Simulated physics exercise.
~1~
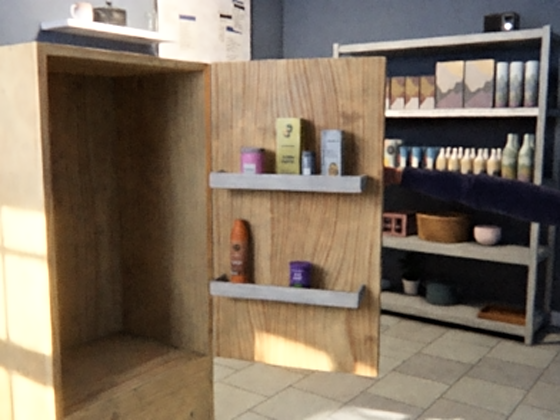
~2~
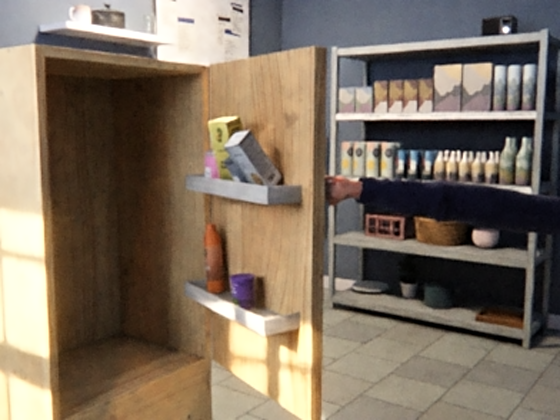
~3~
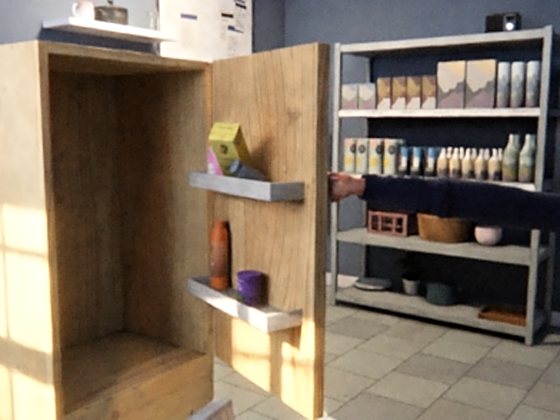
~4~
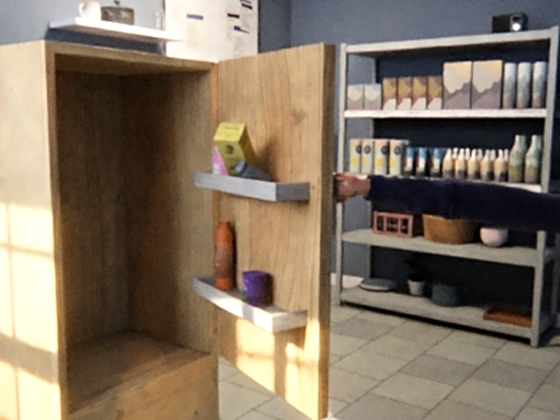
A wooden pantry door with two racks of small containers swings partway towards shut and stops, an outstretched arm at its edge. The white carton leans and drops out, the yellow carton and grey shaker topple, and the orange bottle, purple tin and pink jar stay upright.
